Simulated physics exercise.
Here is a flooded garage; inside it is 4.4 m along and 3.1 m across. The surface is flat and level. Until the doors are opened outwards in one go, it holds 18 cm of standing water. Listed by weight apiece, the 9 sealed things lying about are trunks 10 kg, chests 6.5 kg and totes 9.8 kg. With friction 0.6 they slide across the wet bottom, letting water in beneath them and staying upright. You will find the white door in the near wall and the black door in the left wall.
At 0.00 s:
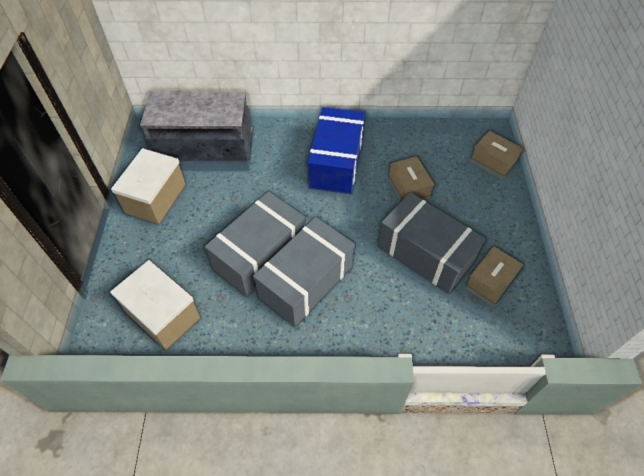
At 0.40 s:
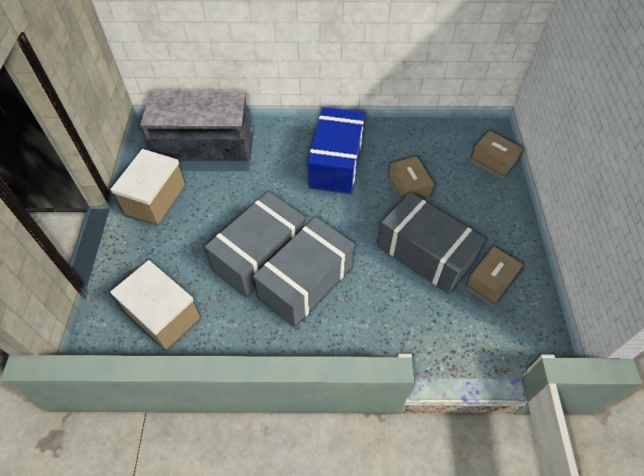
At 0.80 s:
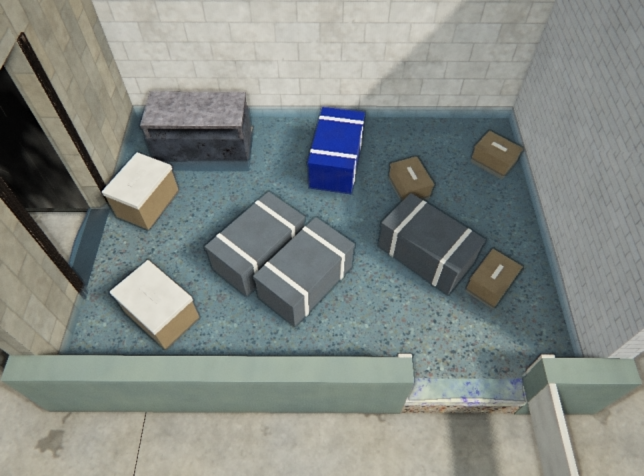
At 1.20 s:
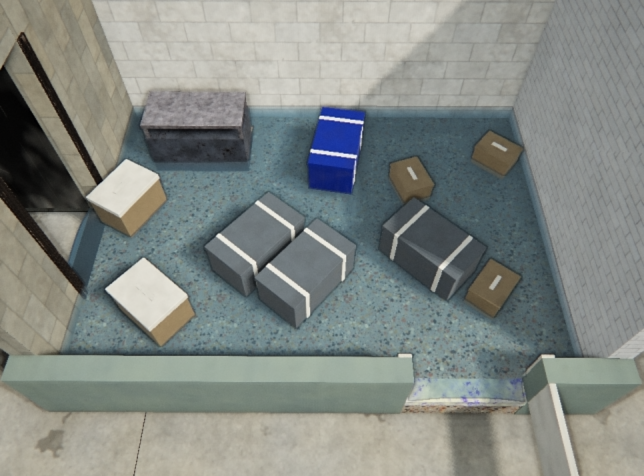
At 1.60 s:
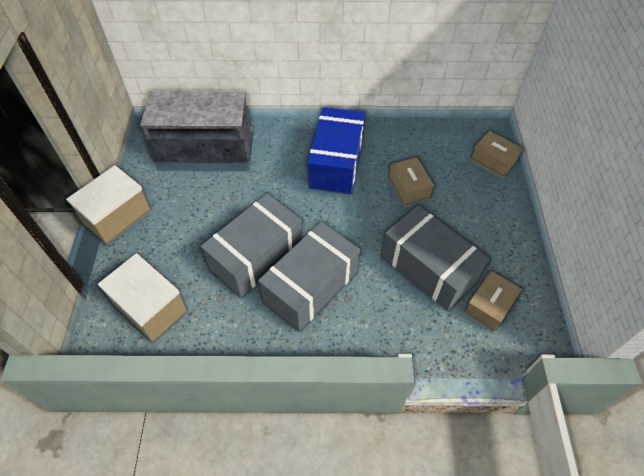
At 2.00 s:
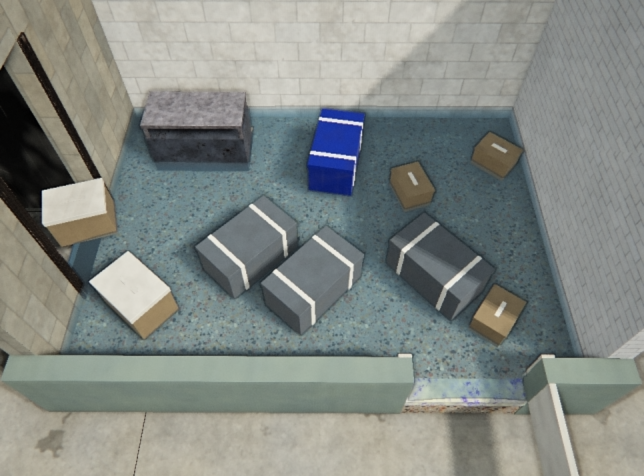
Boxes and trunks drifting slowly apart in a flooded garage after side door and front gate open, white-topped boxes sliding left.
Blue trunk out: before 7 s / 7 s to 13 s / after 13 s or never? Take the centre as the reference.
After 13 s or never.
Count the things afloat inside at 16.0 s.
At that moment it comes to 2.
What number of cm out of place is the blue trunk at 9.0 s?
By then it has shifted roughly 60 cm.
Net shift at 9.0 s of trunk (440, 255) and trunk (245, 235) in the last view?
Gone out, 100 cm.
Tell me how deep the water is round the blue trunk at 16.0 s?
Around 6 cm.
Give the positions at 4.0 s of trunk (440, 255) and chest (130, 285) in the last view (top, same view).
Around (456, 327) and (100, 272).
After 4.0 s the blue trunk is near (324, 164), 0.3 m from its start, afloat; 2 of 9 are out; 7 afloat.
After 9.0 s the blue trunk is near (310, 186), 0.6 m from its start, afloat; 4 of 9 are out; 5 afloat.
After 16.0 s the blue trunk is near (268, 223), 1.2 m from its start, afloat; 5 of 9 are out; 2 afloat.
After 20.0 s the blue trunk is near (233, 243), 1.5 m from its start, afloat; 5 of 9 are out; 2 afloat.
